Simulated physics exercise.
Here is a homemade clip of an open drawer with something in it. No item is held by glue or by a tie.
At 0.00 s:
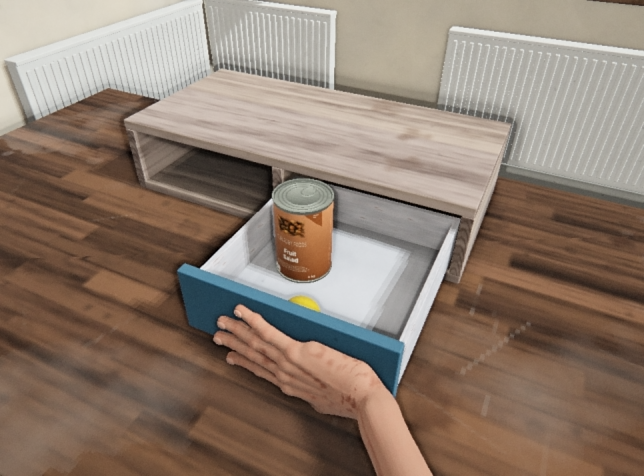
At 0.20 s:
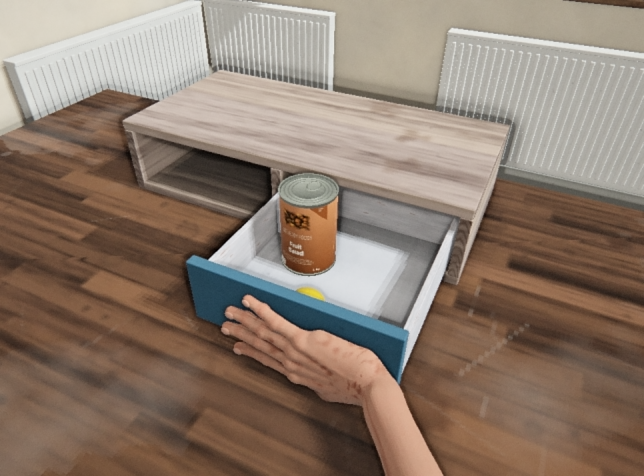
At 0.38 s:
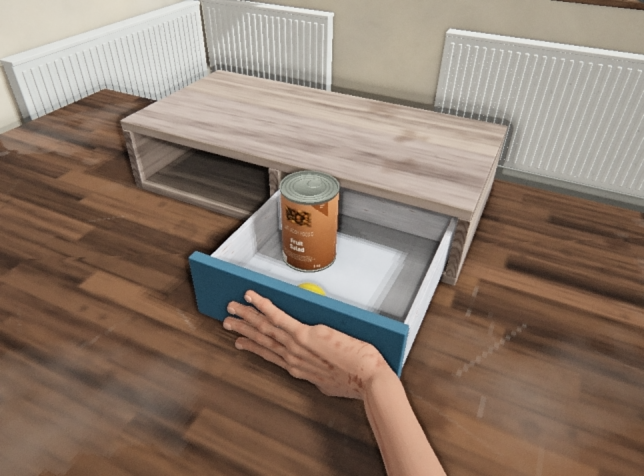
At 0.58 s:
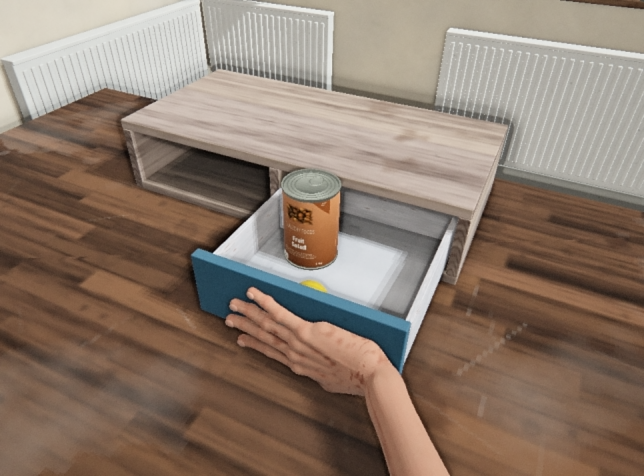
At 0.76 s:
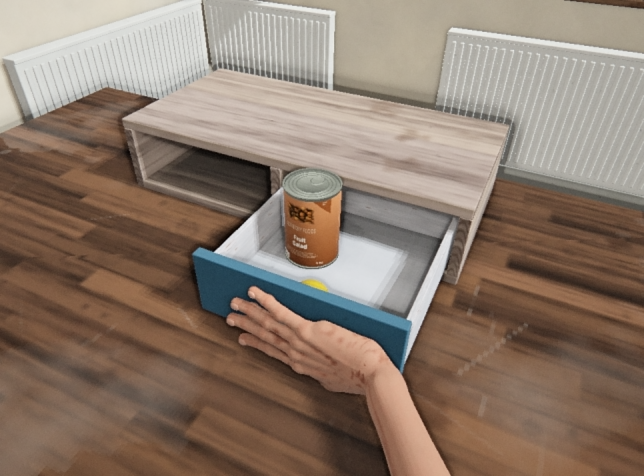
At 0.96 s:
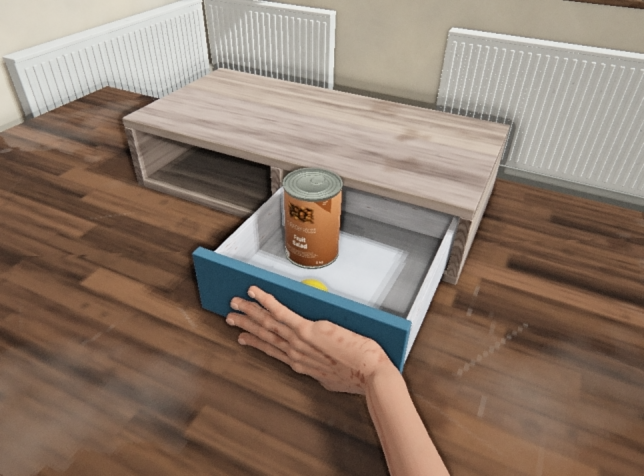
A hand pressed against the blue front of a wide-open drawer holding an orange pot and something yellow, nudged it slightly inward, then stayed almost still with the drawer still wide open.
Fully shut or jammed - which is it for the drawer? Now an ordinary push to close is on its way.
Stuck partway.
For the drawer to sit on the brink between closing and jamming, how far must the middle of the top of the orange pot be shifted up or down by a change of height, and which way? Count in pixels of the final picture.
Shift: 20 px, direction down.
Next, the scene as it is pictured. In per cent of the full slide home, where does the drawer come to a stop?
Some 55 per cent of the way.
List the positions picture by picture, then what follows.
Drawer (331, 267) wide open; orange pot (303, 232), in the first frame.
Drawer (335, 260) wide open, in the second frame.
Drawer (336, 256) wide open; chest (315, 158), in the third frame.
Drawer (338, 254) wide open; orange pot (311, 220), in the fourth frame.
Drawer (339, 253) wide open, in the fifth frame.
Drawer (339, 252) wide open; chest (317, 156), in the sixth frame.
By 1.28 s, drawer starting in.
By 1.46 s, drawer about half in.
When it is over (2.4 s), the drawer jams.
